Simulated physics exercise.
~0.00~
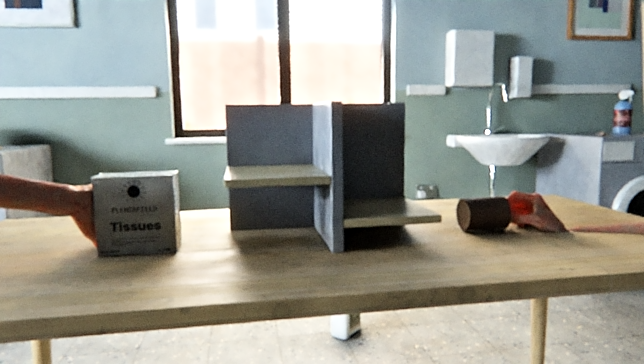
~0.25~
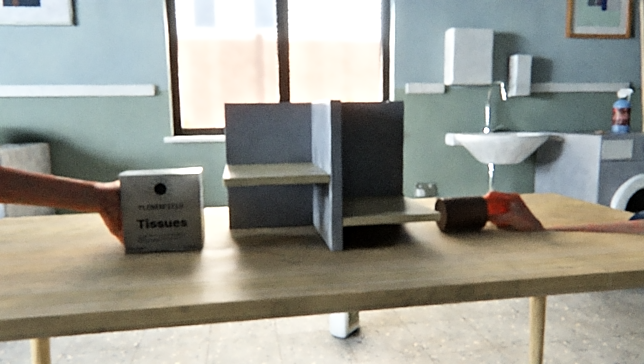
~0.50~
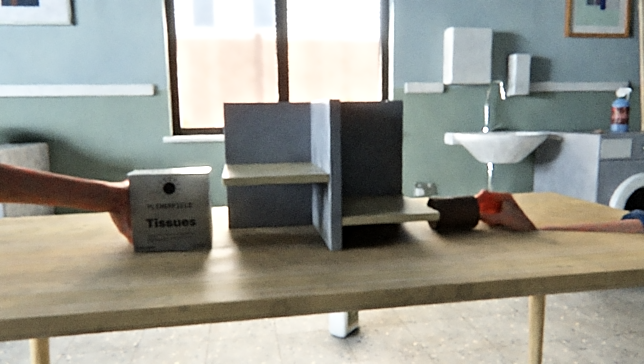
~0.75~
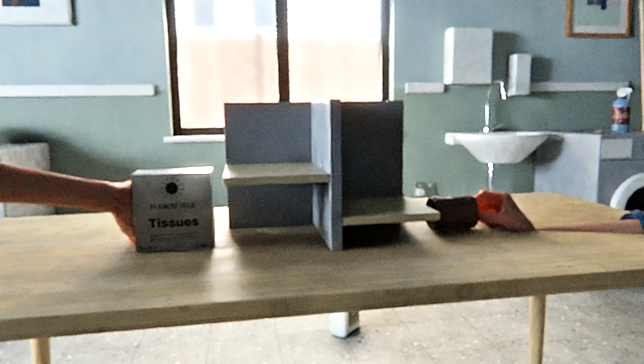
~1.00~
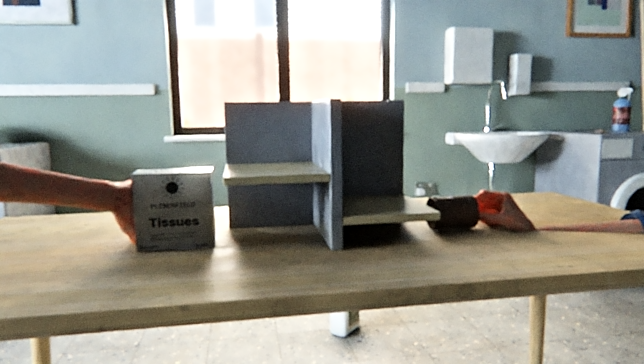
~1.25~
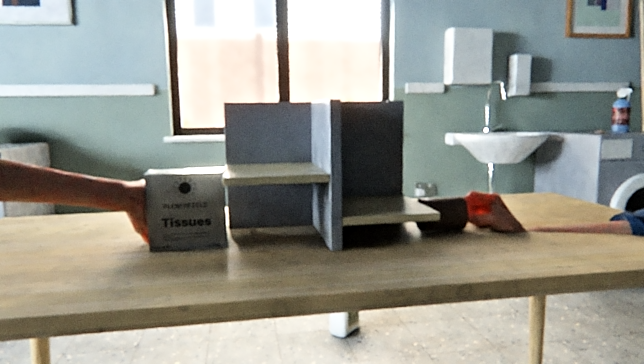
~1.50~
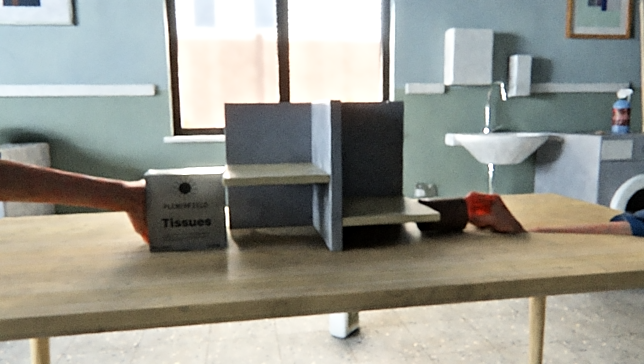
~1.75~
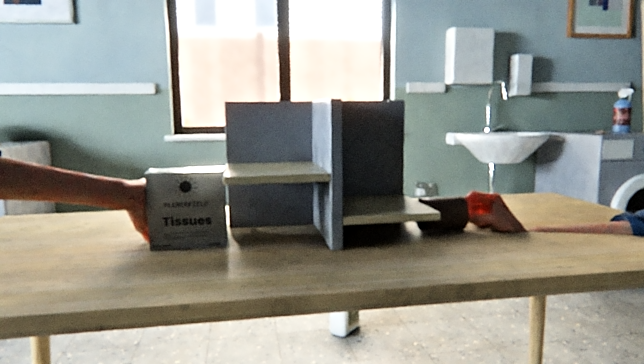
Two hands reach in from opposite sides of a pale wooden table, seen from the front in a room with blue-green walls, a window and a sink. The left hand holds a white tissue box, the right a brown beaker on its side, and between them stands a grey shelf unit with pale ledges at two heights. The hands slide both things inward, then pause. After another small push, the box meets the higher left ledge and the beaker the lower right one. Both stay there, stopped at the shelf's edges, with the hands still on them.
